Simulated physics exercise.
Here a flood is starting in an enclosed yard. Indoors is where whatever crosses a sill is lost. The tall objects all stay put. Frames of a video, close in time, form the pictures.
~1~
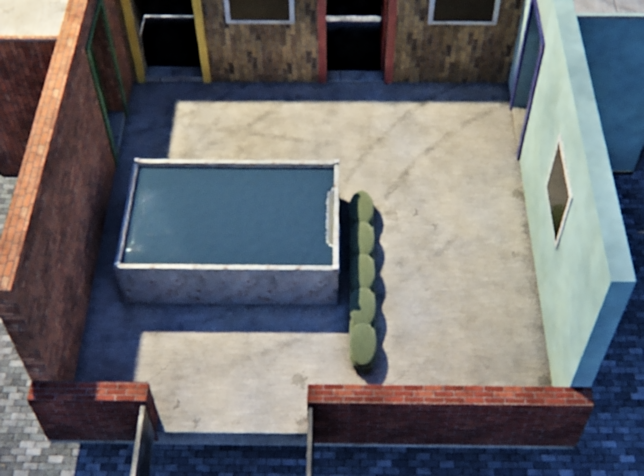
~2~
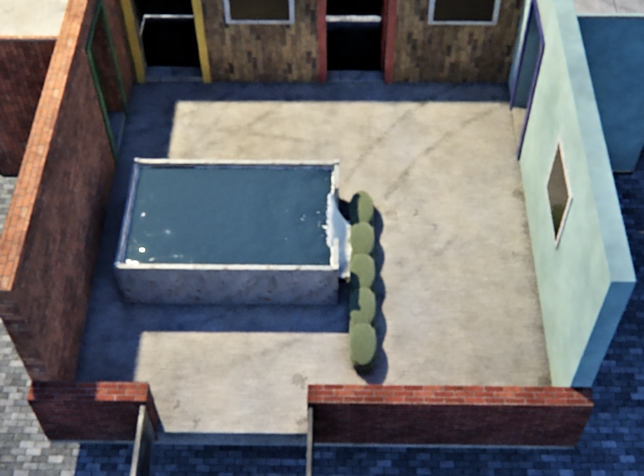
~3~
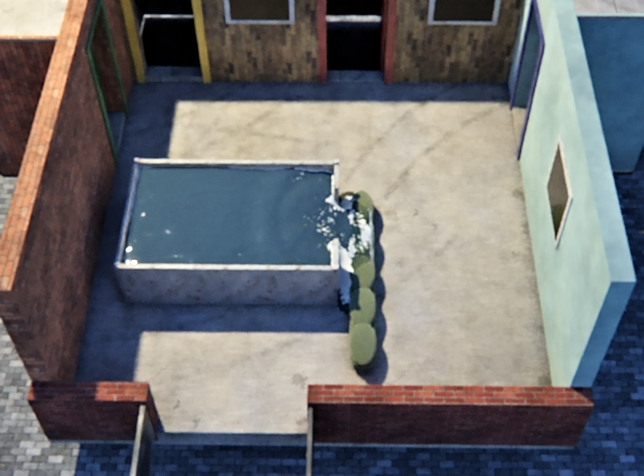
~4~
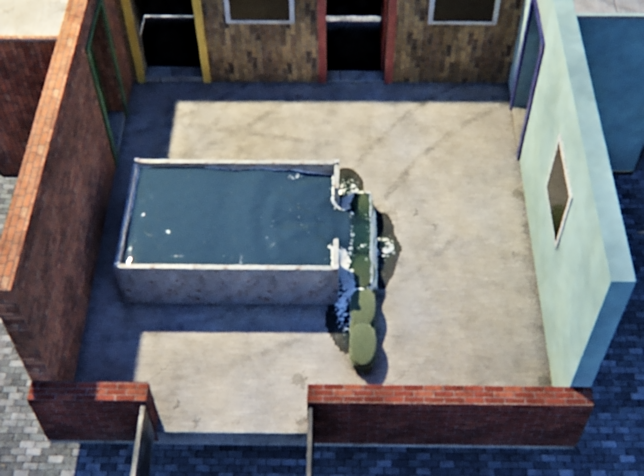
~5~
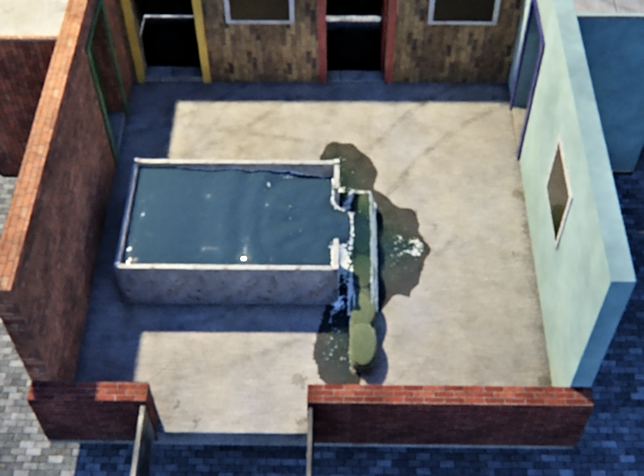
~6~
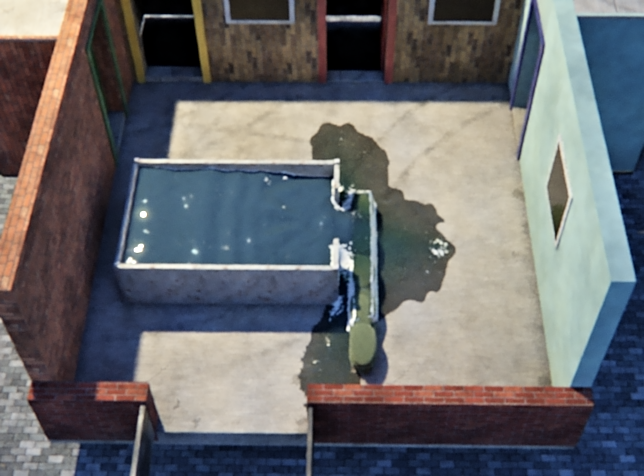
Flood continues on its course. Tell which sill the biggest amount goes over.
It goes over the red sill.
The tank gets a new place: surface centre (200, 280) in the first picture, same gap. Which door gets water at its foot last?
Answer: The one in green.
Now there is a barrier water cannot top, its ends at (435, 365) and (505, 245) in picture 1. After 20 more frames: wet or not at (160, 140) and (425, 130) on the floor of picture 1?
First spot unflooded, second spot soaking.
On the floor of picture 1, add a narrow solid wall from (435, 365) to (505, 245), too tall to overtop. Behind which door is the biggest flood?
Answer: The one in red.
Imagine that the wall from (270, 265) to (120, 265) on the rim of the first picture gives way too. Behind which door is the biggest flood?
The yellow-painted one.
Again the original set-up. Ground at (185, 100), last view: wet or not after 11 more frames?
At that place: Dry.
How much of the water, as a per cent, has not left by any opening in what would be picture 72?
Some 80 per cent.
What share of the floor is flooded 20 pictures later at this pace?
Around 55 percent of it.
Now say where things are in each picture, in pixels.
In the first frame, still water in the tank at (232, 216).
In the second frame, water pours out at (334, 239) and has run to (349, 222).
In the third frame, water pours out at (334, 239) and has run to (349, 310).
In the fourth frame, water pours out at (334, 238) and has run to (349, 346).
In the fifth frame, water pours out at (334, 237) and has run to a hidden place.
In the sixth frame, water pours out at (334, 237) and has run to a hidden place.
A moment on, water covers 40 % of the floor; blue door not reached, yellow door not reached, red door wet at the sill, nothing in, green door not reached.
Next, water covers 60 % of the floor; blue door wet at the sill, nothing in, yellow door not reached, red door some in, green door not reached.
Then, water covers 55 % of the floor; blue door wet at the sill, nothing in, yellow door wet at the sill, nothing in, red door some in, green door not reached.
Later, water covers 65 % of the floor; blue door a trickle in, yellow door wet at the sill, nothing in, red door a lot in, green door wet at the sill, nothing in.
In the end, water covers 80 % of the floor; blue door a trickle in, yellow door wet at the sill, nothing in, red door a lot in, green door wet at the sill, nothing in; the red door has let in the most.
